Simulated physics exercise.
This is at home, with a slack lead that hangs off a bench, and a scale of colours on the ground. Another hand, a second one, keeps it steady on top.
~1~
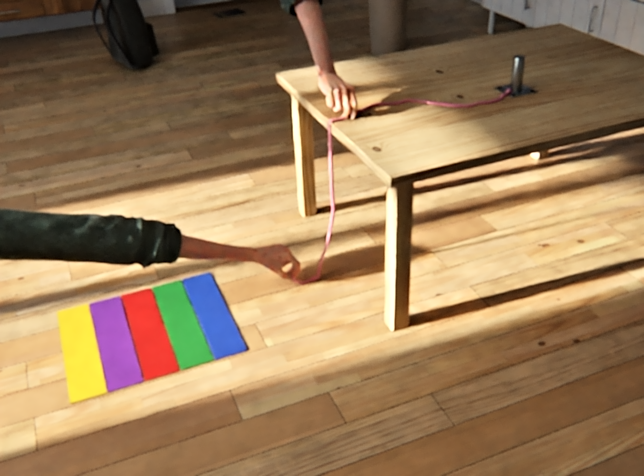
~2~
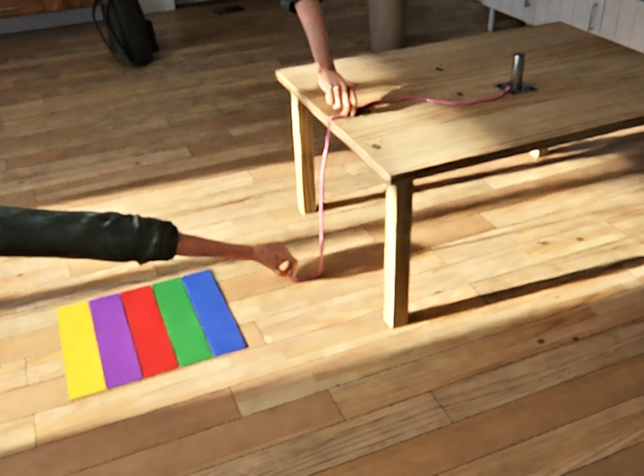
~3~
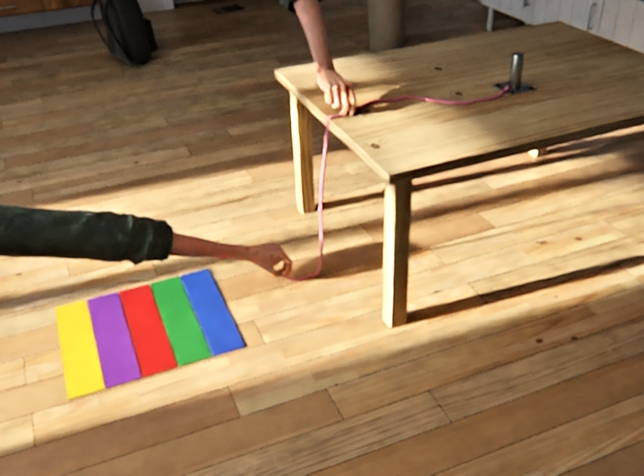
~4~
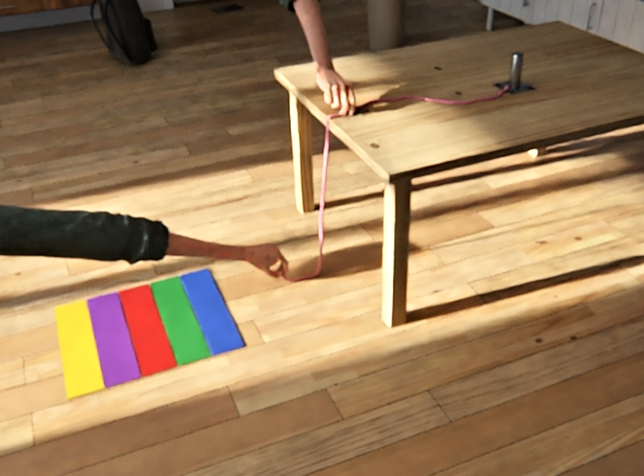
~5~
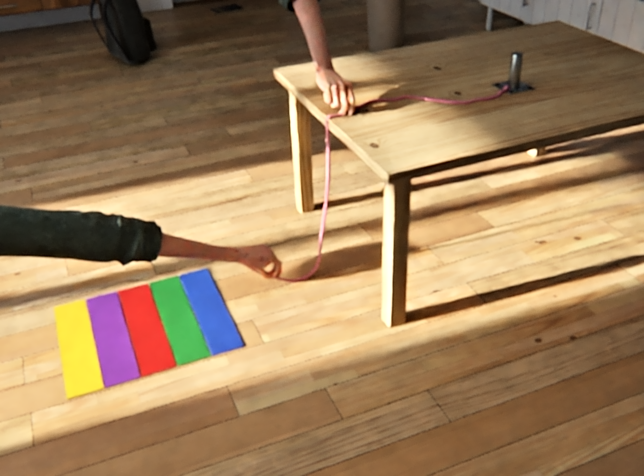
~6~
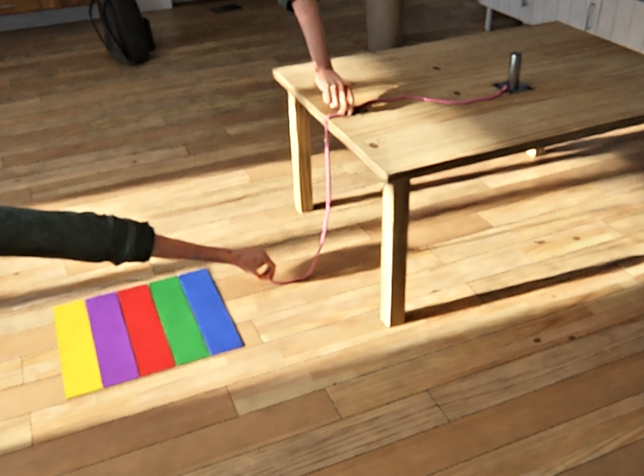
Two hands hold a thin pink lead at a pale wooden bench in a sunlit room at home, seen from above at an angle. One hand steadies it on top near the edge, while a dark-sleeved arm reaches in from the left beside yellow, purple, red, green and blue strips on the floor. The lower hand draws the slack lead slightly left, and the upper hand stays in place.
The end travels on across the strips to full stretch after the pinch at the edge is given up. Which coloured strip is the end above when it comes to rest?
The red one.
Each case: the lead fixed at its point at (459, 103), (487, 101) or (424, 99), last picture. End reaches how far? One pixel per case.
The three spots are (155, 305), (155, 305) and (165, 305), in that order.
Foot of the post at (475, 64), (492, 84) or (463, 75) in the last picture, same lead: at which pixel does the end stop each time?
(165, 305), (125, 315) and (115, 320).
Early on, end near (203, 295); over blue.
Midway, end near (166, 305); over green.
At the end of the slack, end near (143, 311); over red. It gets as far as the red strip.
